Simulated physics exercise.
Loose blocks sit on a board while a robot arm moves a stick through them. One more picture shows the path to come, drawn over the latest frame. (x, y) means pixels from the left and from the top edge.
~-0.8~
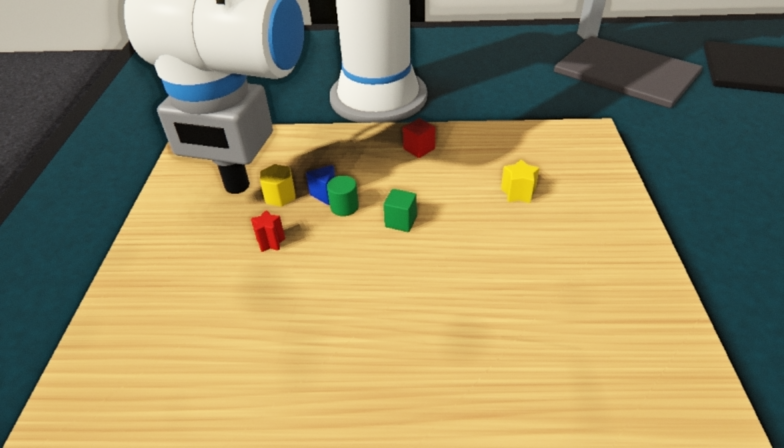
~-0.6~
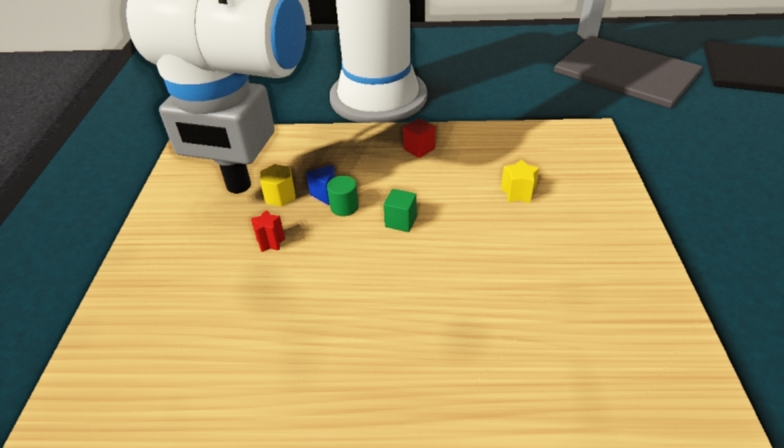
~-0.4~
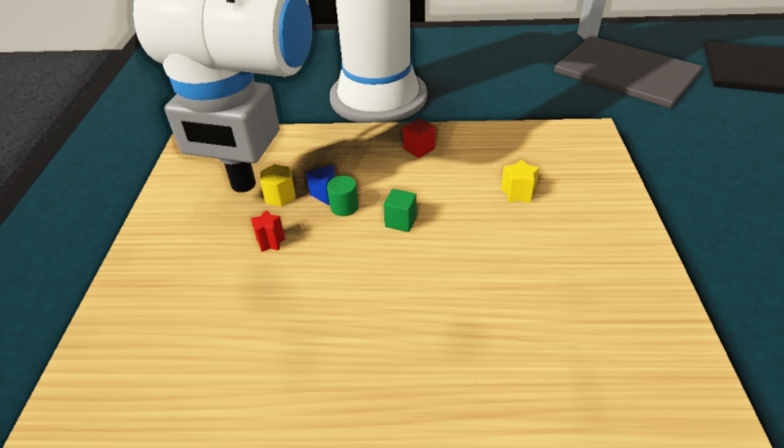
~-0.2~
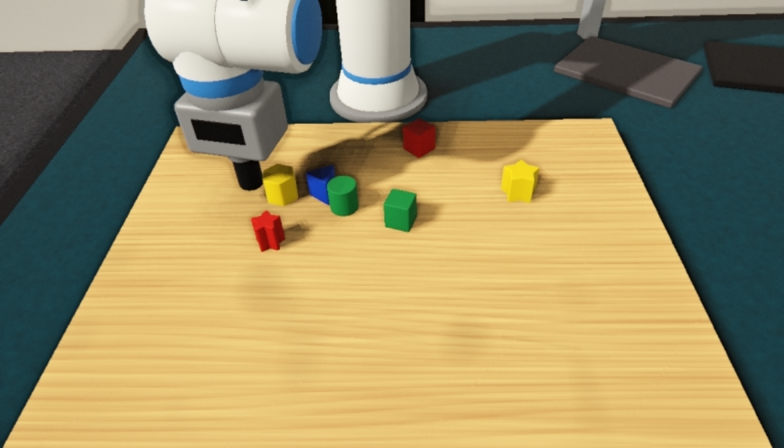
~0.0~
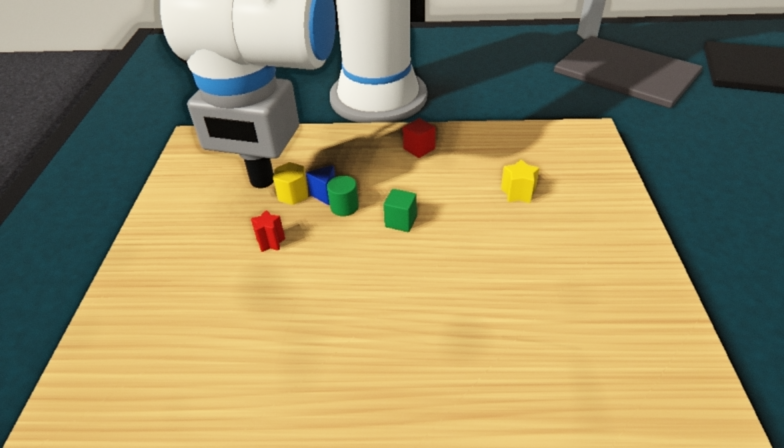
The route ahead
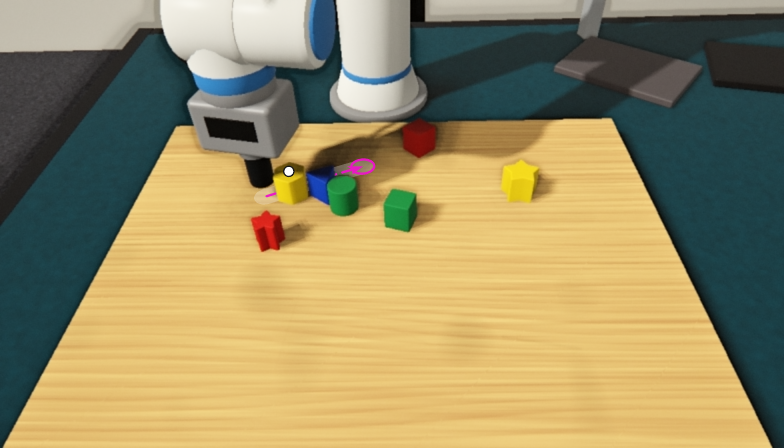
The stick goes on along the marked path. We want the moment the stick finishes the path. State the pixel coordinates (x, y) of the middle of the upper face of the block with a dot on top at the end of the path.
It should be at (384, 152) by then.
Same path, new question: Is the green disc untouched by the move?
In short: Yes.
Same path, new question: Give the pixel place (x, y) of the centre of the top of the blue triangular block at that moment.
So, by the moment the path ends, you'll find the top centre of the blue triangular block at (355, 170).
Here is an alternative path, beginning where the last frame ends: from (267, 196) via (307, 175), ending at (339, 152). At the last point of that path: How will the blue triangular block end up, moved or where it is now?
Displaced, by a centimetre or more.
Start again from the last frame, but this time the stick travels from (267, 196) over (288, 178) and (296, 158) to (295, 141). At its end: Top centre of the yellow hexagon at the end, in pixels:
In the picture, that point is around (308, 160).
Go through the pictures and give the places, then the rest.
Stick tip at (238, 187); block tops, yellow hexagon at (275, 173); blue triangular block at (322, 173); green disc at (342, 184), in the first picture.
Stick at (239, 187); blocks unchanged, in the second picture.
Stick at (244, 186); blocks unchanged, in the third picture.
Stick at (252, 184); yellow hexagon at (278, 173), in the fourth picture.
Stick at (263, 182); yellow hexagon at (289, 171); blue triangular block at (322, 173); green disc at (342, 184), in the fifth picture.
Path on the board, in a line from (267, 196) to (363, 167); the dot is on the yellow hexagon.
On the path given first. One third of the way, stick at (297, 171); yellow hexagon at (323, 159); blue triangular block at (340, 168), turned 95° clockwise.
Two thirds of the way, stick at (330, 161); yellow hexagon at (356, 155), turned 25° clockwise; blue triangular block at (355, 170).
At the end, stick at (361, 152); yellow hexagon at (384, 152), turned 65° clockwise; blue triangular block at (355, 170), turned 130° clockwise; green disc in place.
